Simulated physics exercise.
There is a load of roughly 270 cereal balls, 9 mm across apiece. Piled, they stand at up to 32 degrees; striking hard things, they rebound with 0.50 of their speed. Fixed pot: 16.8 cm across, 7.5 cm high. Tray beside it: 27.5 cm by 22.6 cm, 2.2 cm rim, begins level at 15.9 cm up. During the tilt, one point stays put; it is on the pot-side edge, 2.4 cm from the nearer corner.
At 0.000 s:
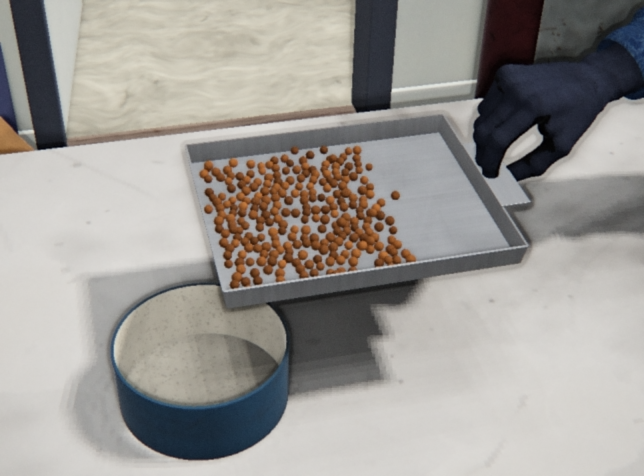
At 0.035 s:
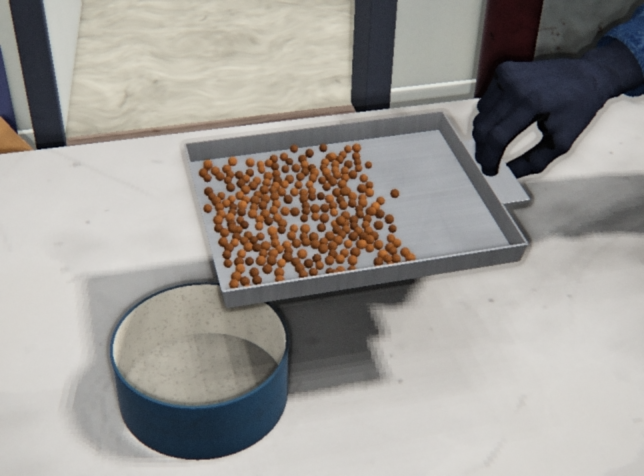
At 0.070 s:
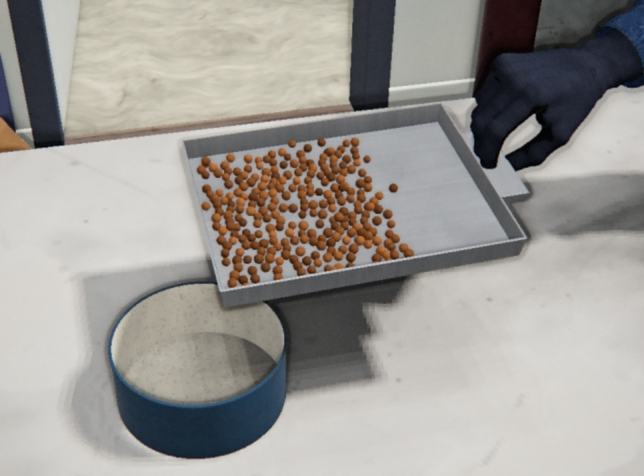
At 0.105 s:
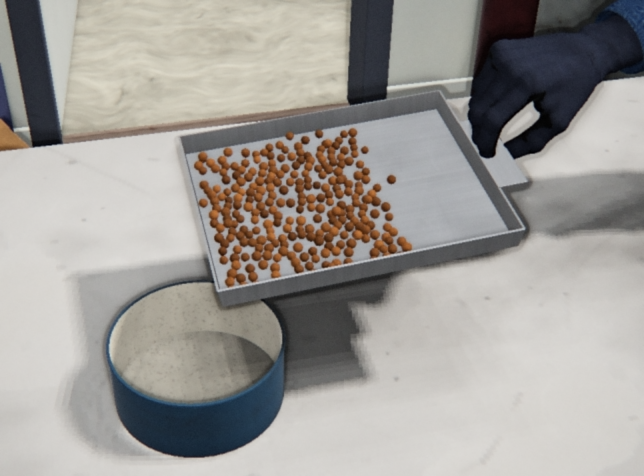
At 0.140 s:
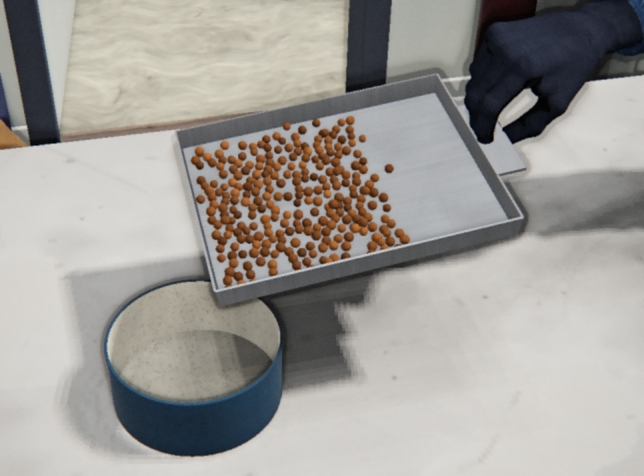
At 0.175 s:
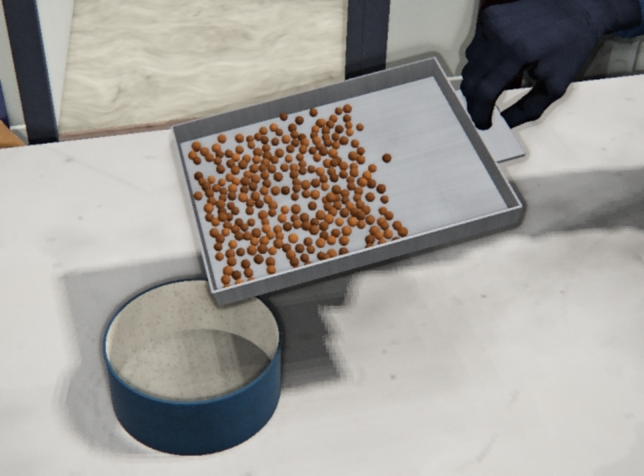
On a pale marble-like countertop, a dark-gloved hand holds the right end of a gray tray of small orange-brown balls, its near left corner by a blue pot. The hand then lifts that end, slowly at first, slanting the tray down toward the left while the balls stay spread across its left part.
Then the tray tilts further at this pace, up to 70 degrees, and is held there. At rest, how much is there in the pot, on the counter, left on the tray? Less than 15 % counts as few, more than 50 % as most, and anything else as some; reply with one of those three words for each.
Here it is: Pot: Few, counter: Few, left on the tray: Most.
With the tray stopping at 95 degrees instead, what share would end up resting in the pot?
Share in the pot: Around 70 %.
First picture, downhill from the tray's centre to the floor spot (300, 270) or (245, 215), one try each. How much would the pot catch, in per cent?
0 and 0 %.
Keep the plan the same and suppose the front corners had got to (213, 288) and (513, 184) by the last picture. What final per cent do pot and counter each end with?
That works out as pot 5 and counter 0.
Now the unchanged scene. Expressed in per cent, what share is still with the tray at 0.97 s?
Close to 100 in a hundred.
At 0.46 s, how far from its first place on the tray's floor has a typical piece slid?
About 3 cm.
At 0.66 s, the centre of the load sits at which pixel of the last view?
(224, 186) or thereabouts.
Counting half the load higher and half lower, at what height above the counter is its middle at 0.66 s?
Roughly 24 centimetres, more or less.
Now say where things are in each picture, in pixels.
The first picture shows tray tilt 0 degrees, front corners at (227, 289) and (524, 244); middle of the pieces at (305, 220); pot at (201, 341).
The second picture shows tray tilt 1 degrees, front corners at (226, 288) and (523, 242); middle of the pieces at (304, 218).
The third picture shows tray tilt 2 degrees, front corners at (224, 288) and (522, 236); middle of the pieces at (302, 215).
The fourth picture shows tray tilt 5 degrees, front corners at (221, 288) and (520, 227), lowest corner left front; middle of the pieces at (300, 210).
The fifth picture shows tray tilt 8 degrees, front corners at (218, 288) and (519, 216), lowest corner left front; middle of the pieces at (297, 203).
The sixth picture shows tray tilt 12 degrees, front corners at (215, 289) and (517, 205), lowest corner left front; middle of the pieces at (295, 197); pot at (193, 337). The tray's pace is about 100 degrees a second.
After 0.46 s, tilt 40 degrees; the tray holds 100 %, the pot 0 %.
After 0.66 s, tilt 60 degrees; the tray holds 100 %, the pot 0 %.
Then, at 0.97 s, tilt 70 degrees; the tray holds 100 %, the pot 0 %.
At rest (1.6 s), pot 0 %, counter 0 %, tray 95 %.
